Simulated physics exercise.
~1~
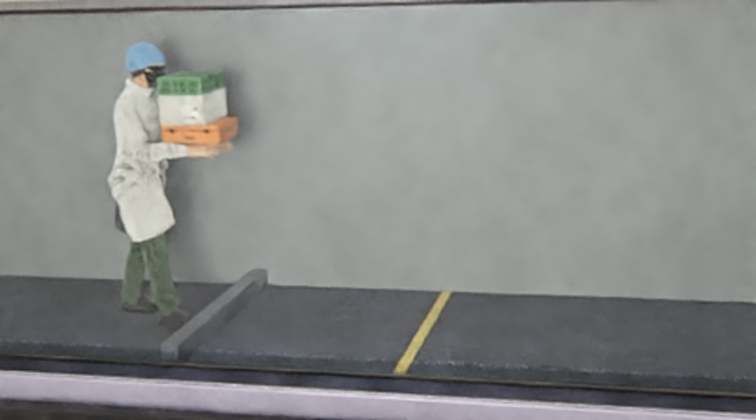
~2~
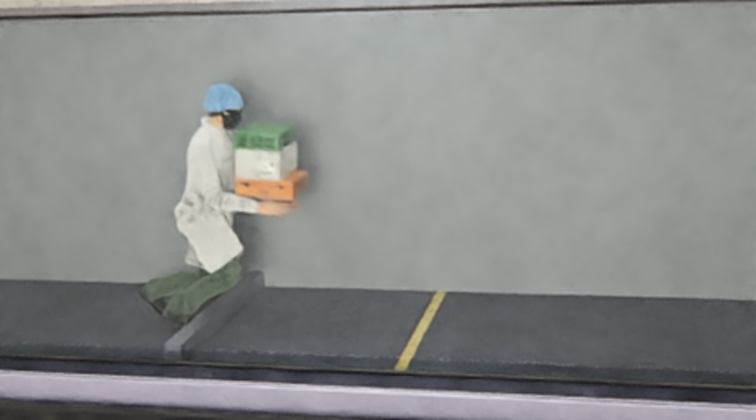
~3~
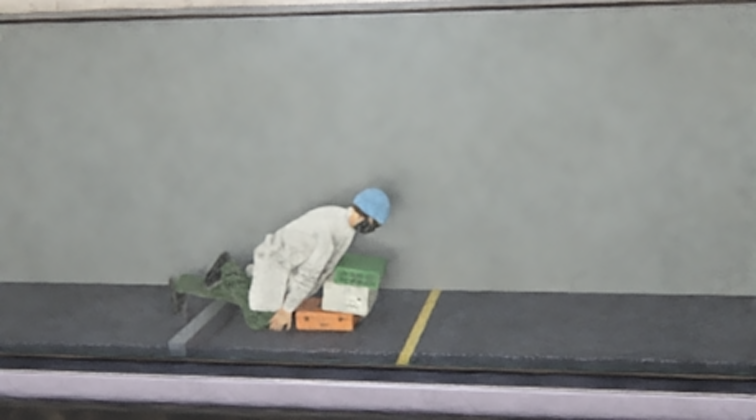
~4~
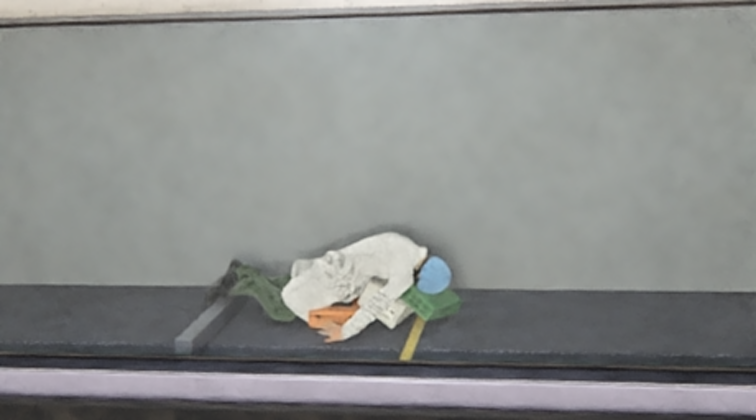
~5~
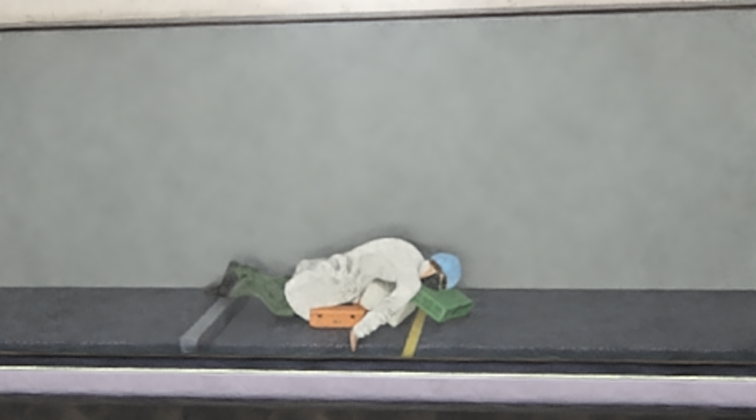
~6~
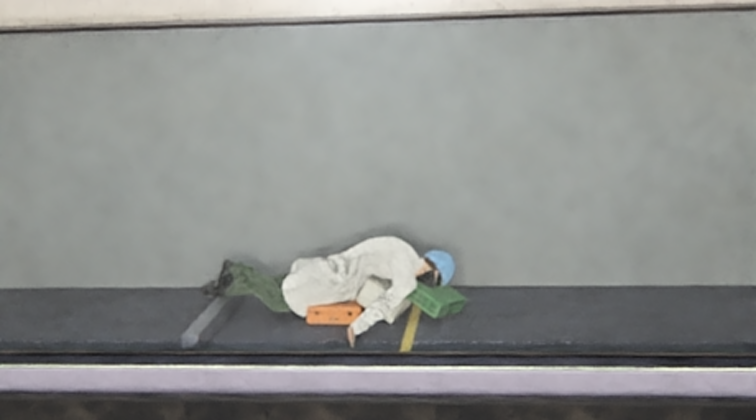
At first, a porter in a blue cap and pale coat stands at the left, carrying an orange toolbox, a white parcel and a green crate stacked in both arms. The porter pitches to the right at the low grey rail, knees bending and the load sinking. The body tips forward over the rail, and the stack comes down to the dark floor. The porter sprawls over it as the crate slides ahead and tilts. In the end, the porter lies face down, head and green crate beyond the yellow line, toolbox and white parcel short of it.
